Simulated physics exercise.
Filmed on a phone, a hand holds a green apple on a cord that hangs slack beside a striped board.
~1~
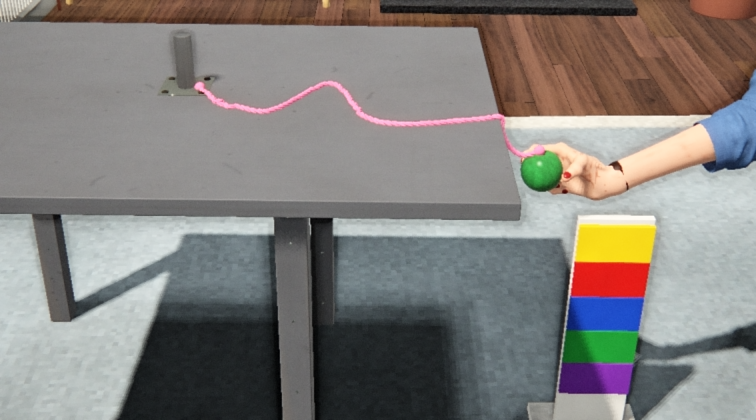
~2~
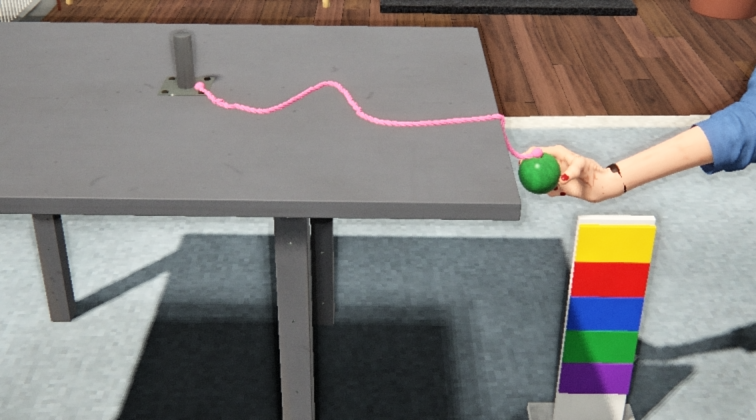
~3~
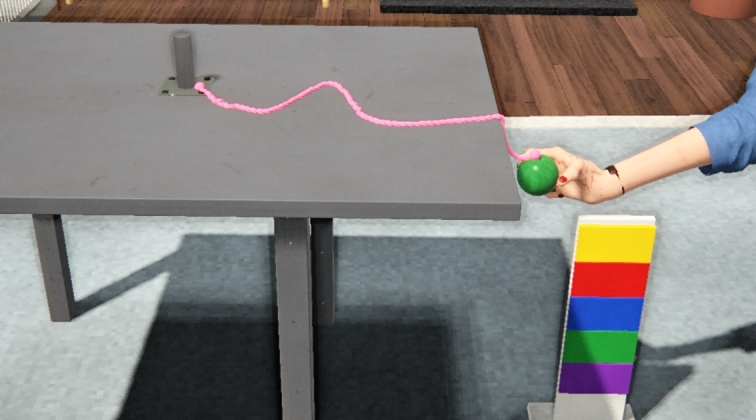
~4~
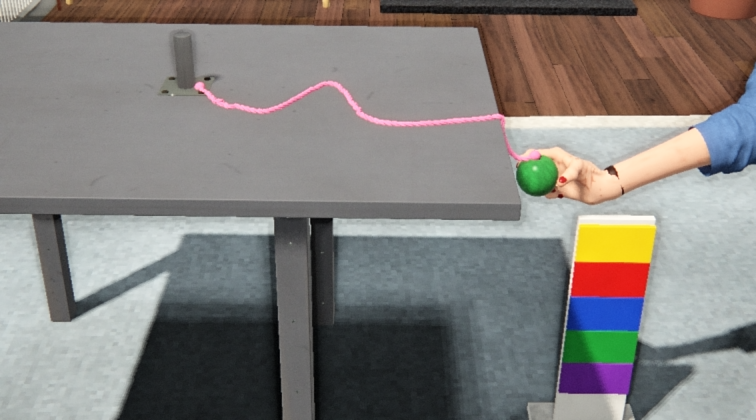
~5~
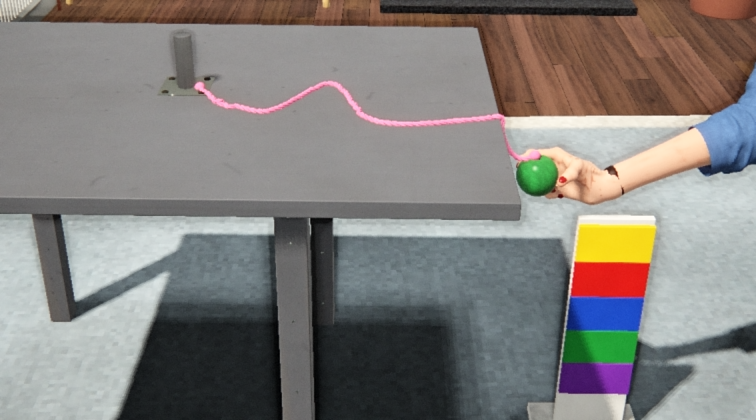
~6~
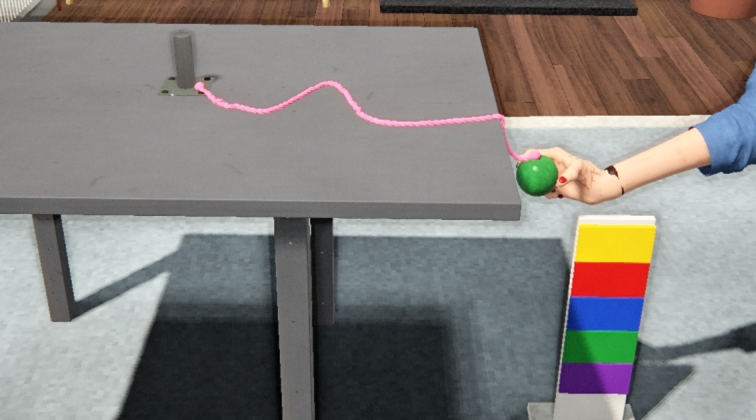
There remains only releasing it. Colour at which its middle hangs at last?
The blue one.
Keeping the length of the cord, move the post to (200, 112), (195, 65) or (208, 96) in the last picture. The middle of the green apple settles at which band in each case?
Result 1: Green. Result 2: Blue. Result 3: Green.
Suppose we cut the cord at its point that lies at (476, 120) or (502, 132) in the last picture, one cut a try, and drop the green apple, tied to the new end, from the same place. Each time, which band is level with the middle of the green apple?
Try 1 - yellow; try 2 - red.
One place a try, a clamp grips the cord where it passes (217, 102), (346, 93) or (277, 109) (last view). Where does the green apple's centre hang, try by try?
Pixel spots, one per try: About (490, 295), (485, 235), (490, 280).
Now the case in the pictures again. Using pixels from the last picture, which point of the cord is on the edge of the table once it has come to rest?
Pixel (363, 115).
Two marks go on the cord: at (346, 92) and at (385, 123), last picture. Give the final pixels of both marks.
The first lands at (435, 104), while the second lands at (498, 139).
Early on, apple near (497, 293); level with blue.
Midway, apple near (488, 309); level with blue.
Finally, apple near (486, 309); level with blue. Its middle rests at the blue band.
